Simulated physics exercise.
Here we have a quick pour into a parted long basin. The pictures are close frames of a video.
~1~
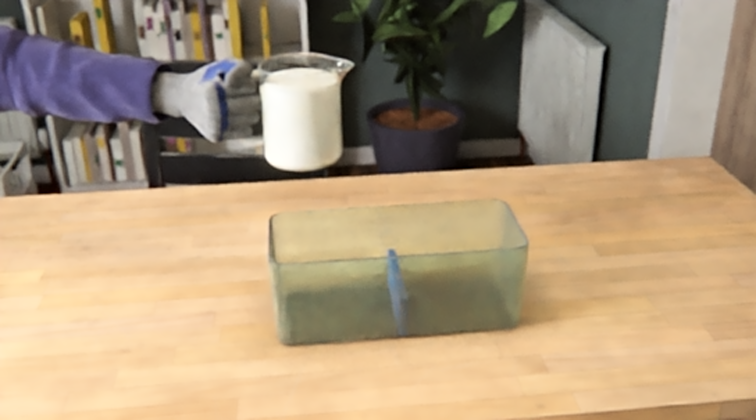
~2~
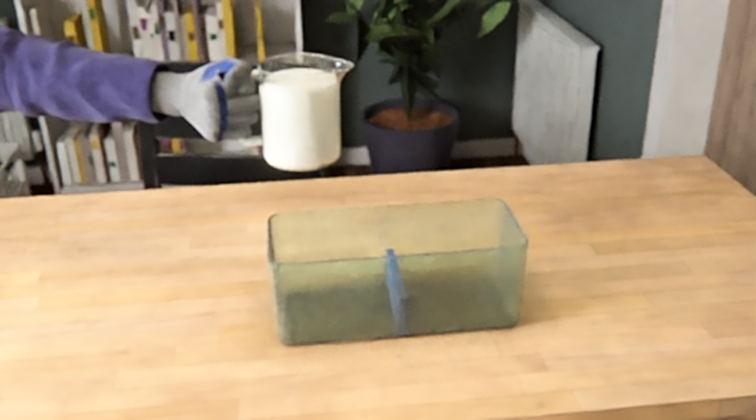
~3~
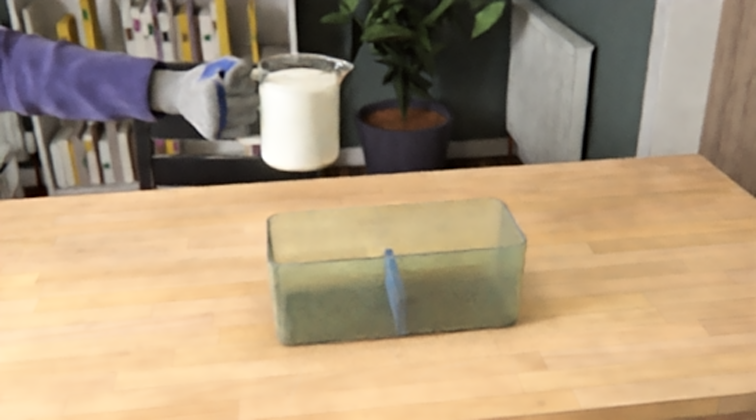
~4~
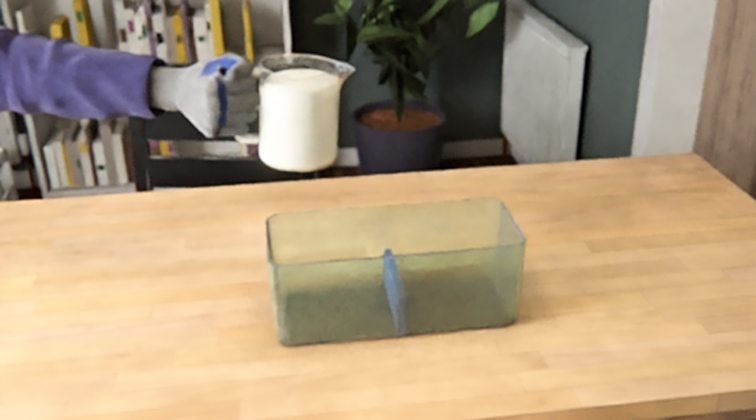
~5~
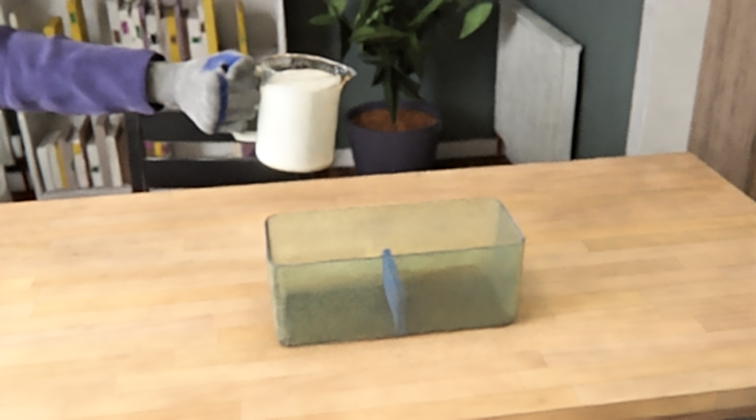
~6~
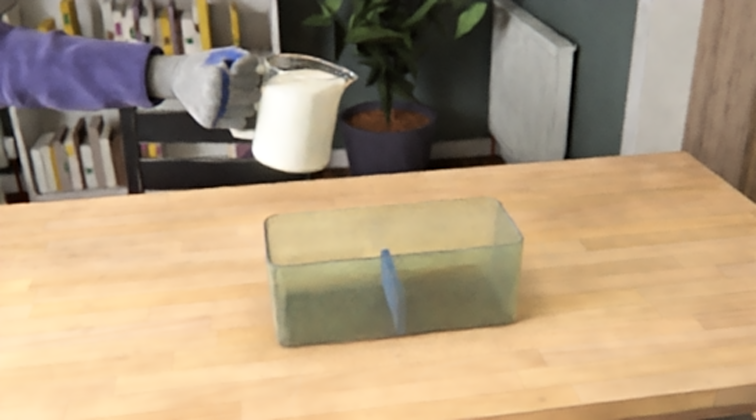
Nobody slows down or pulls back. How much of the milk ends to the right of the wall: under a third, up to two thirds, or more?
In the end above two thirds is right of the wall.
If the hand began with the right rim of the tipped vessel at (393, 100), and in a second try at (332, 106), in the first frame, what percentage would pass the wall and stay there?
First some 95, then 40 per cent.
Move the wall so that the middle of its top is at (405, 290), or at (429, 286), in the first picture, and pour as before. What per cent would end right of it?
Near 80 % and 45 %.
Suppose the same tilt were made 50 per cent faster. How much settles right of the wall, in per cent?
Near 90 %.
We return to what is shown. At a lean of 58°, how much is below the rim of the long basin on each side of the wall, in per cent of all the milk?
Near 0 on the left, 5 on the right.
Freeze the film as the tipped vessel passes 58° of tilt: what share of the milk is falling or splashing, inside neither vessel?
Some 10 per cent.
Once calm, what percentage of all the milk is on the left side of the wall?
Some 10 per cent.
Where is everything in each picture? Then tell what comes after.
Tilt 0°; pouring edge (354, 64); surface from (262, 80) to (339, 77); the long basin's rim runs from (269, 239) to (517, 223); the wall's top is at (397, 273), in the first picture.
Tilt 1°; pouring edge (353, 64); surface from (262, 80) to (337, 76), in the second picture.
Tilt 2°; pouring edge (353, 65); surface from (261, 80) to (337, 77), in the third picture.
Tilt 5°; pouring edge (355, 68); surface from (262, 81) to (339, 78), in the fourth picture.
Tilt 8°; pouring edge (356, 72); surface from (262, 83) to (340, 77), in the fifth picture.
Tilt 12°; pouring edge (358, 76); surface from (264, 83) to (344, 78), in the sixth picture.
A moment on, the tilt is 58° and 86 per cent is still to pour, 0 is left of the wall and 3 right of it.
Next, the tilt is 87° and 45 per cent is still to pour, 0 is left of the wall and 34 right of it.
Then the tilt is 93° and 12 per cent is still to pour, 2 is left of the wall and 78 right of it.
Later the tilt is 93° and 4 per cent is still to pour, 5 is left of the wall and 89 right of it.
At rest 9 per cent lies left of the wall, 89 right of it and 1 outside.
